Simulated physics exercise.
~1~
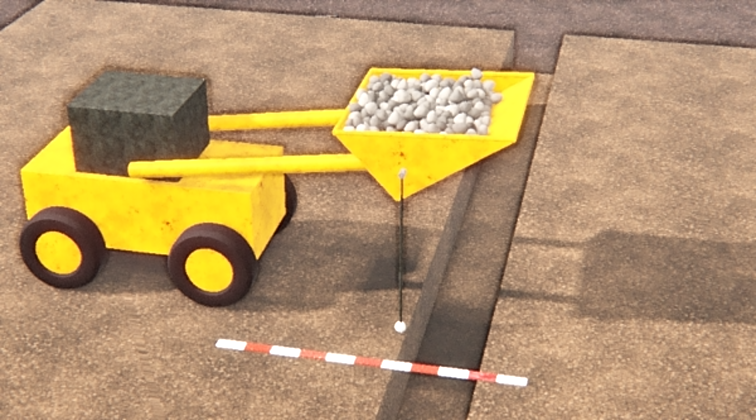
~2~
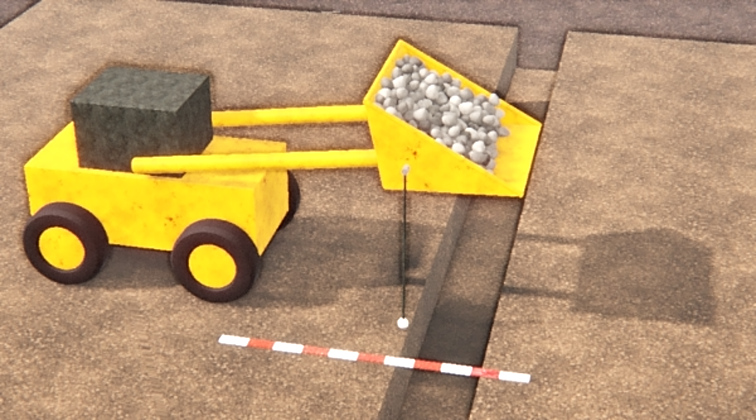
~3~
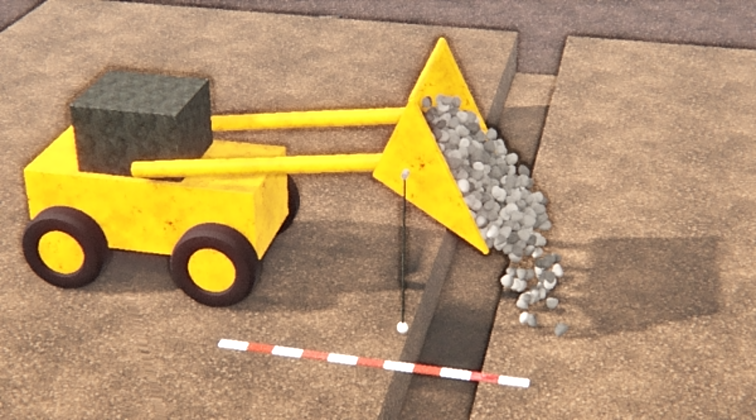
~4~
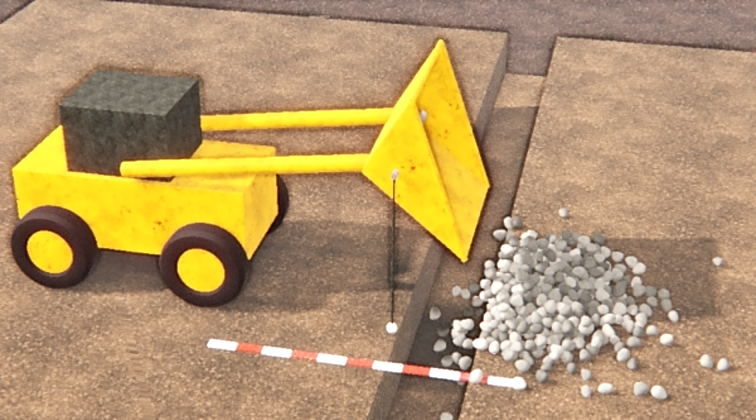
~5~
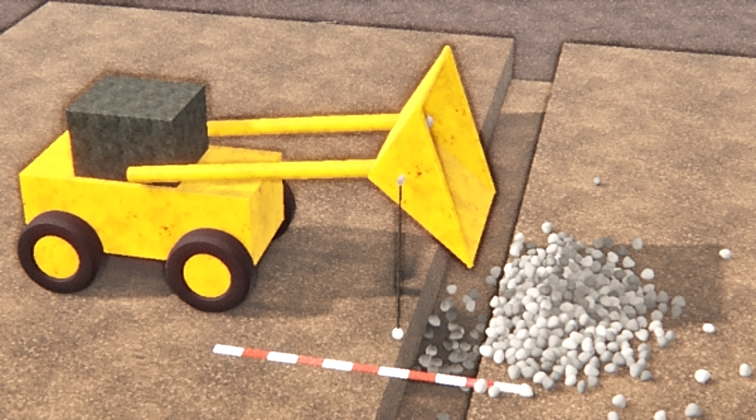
A yellow toy-like loader tipped its bucket of grey stones steeply forward, and they poured down and scattered into a heap mostly beyond the trench, with some lying in it, while the emptied bucket stayed tilted down at the end.
